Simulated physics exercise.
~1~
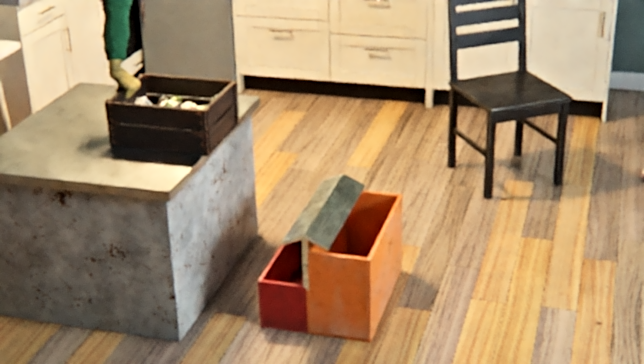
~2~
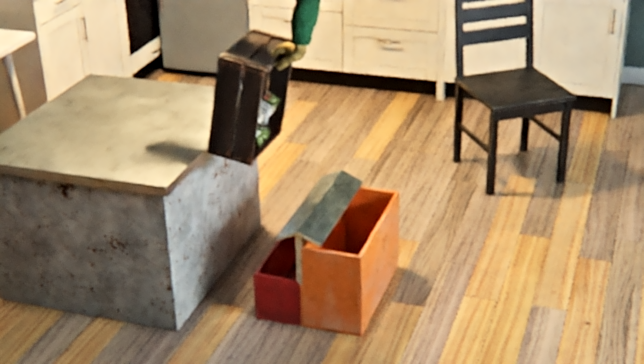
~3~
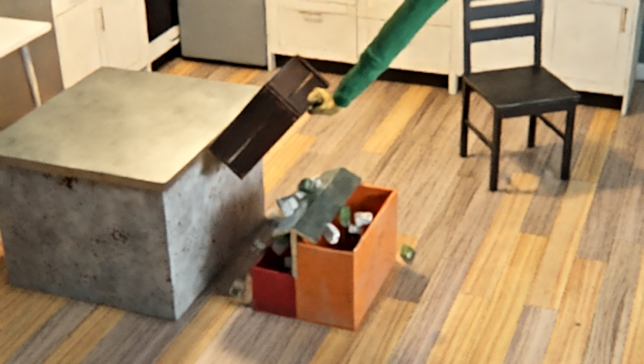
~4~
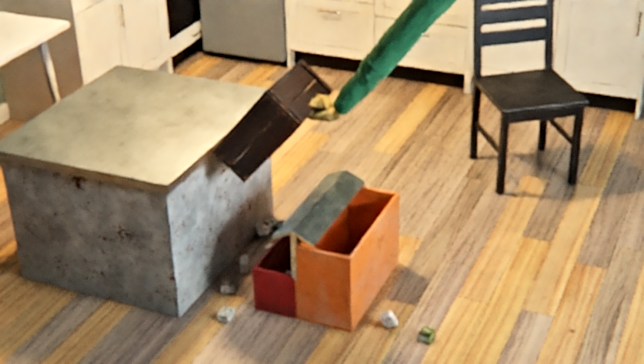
In a kitchen with a wood-plank floor, seen from above at a slight angle, a grey block-like bench stands at left and a black chair at right. On the bench sits a black crate of small cartons, and on the floor beside it are a low red bin and a taller orange box, with a grey-green ridge between them. A green-sleeved arm tips the crate over the bench's edge. The cartons tumble onto the ridge and into both containers, some bouncing outside. Finally the crate hangs upturned, with several cartons scattered on the floor around the containers.
